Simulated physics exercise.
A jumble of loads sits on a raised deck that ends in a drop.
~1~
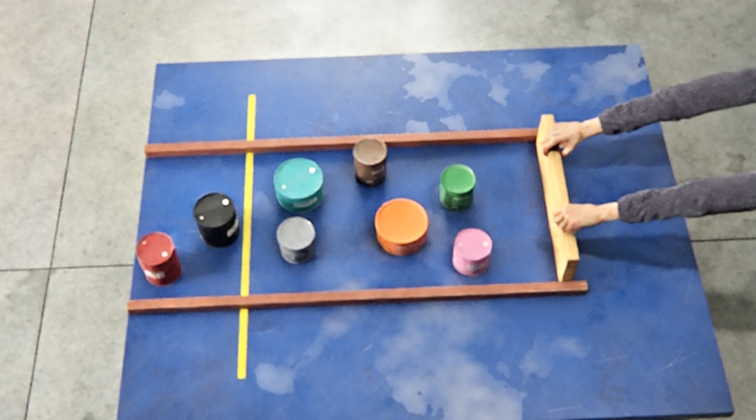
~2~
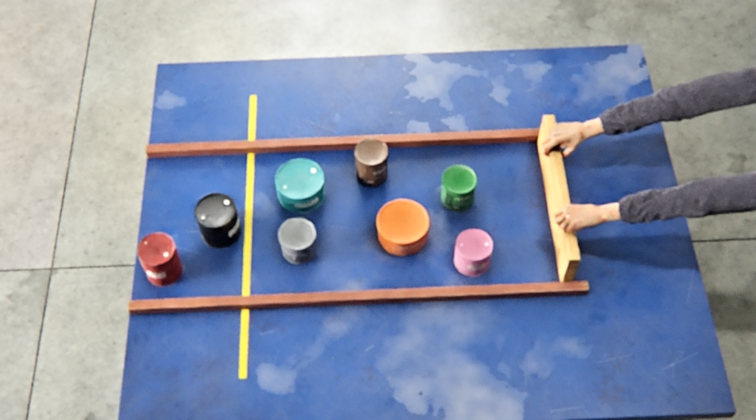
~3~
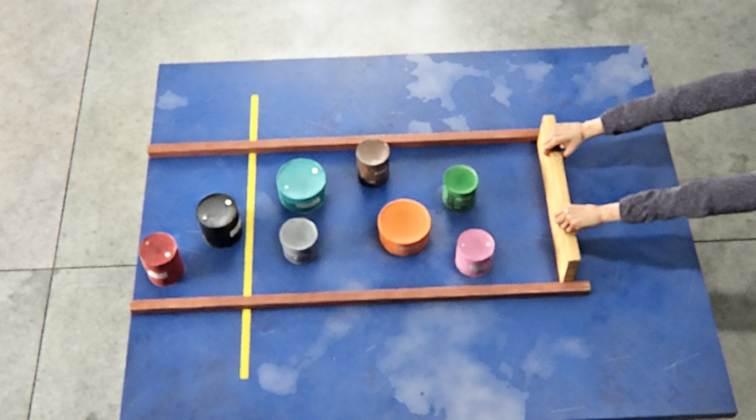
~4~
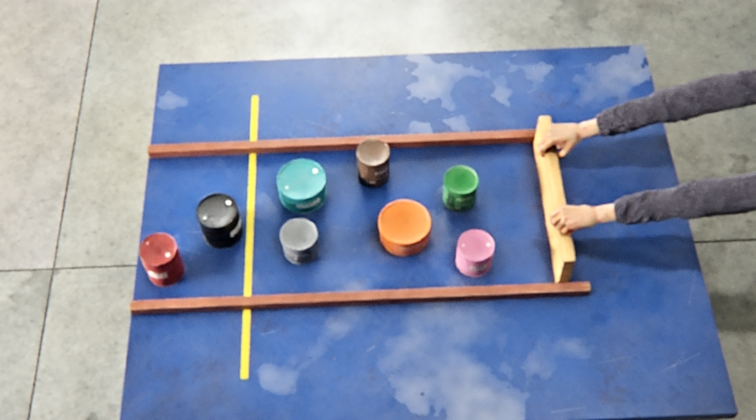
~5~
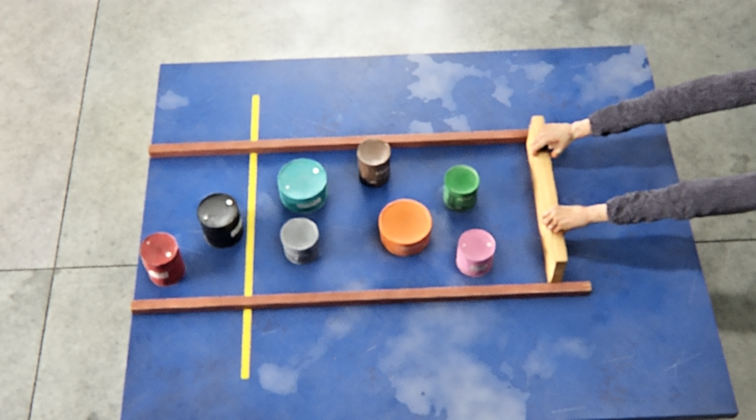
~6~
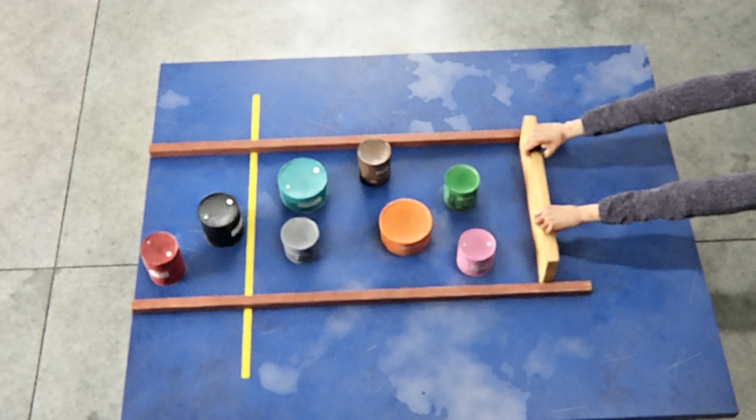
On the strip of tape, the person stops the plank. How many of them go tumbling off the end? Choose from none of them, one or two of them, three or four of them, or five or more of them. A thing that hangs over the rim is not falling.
None of them do.
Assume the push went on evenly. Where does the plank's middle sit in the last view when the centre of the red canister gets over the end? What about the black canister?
(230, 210) and (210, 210), more or less.
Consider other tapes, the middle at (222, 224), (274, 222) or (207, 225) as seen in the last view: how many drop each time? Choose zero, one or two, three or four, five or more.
Going one by one, the answers are either one or two, zero and 1 or 2.
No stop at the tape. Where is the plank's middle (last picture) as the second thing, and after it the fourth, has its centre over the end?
Its middle is near (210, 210) and then near (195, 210).
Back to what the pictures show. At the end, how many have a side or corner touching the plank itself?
It touches 4.
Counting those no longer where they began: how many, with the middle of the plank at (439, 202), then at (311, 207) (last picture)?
At the first point the count is 2, at the second it's 6.
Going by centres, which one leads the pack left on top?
Red canister.
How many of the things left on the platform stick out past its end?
0.
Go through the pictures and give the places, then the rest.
Red canister (159, 259); black canister (217, 221); grey pail (297, 241); plank (556, 197); tape (247, 223), in the first picture.
Black canister (218, 221); orange pail (403, 228), in the second picture.
Grey pail (300, 242); pink canister (475, 253), in the third picture.
Red canister (162, 260); turquoise canister (302, 186), in the fourth picture.
Black canister (221, 221); brown pail (374, 163), in the fifth picture.
Red canister (163, 259); black canister (221, 220); grey pail (301, 241); plank (538, 198); tape (251, 223), in the sixth picture.
Soon after, none off yet; red canister at rest near (163, 259); black canister at rest near (221, 220); grey pail at rest near (301, 241).
After that, none off yet; red canister at rest near (163, 259); black canister at rest near (220, 220); grey pail displaced well along near (238, 251).
In the end, the number that fall off is zero.
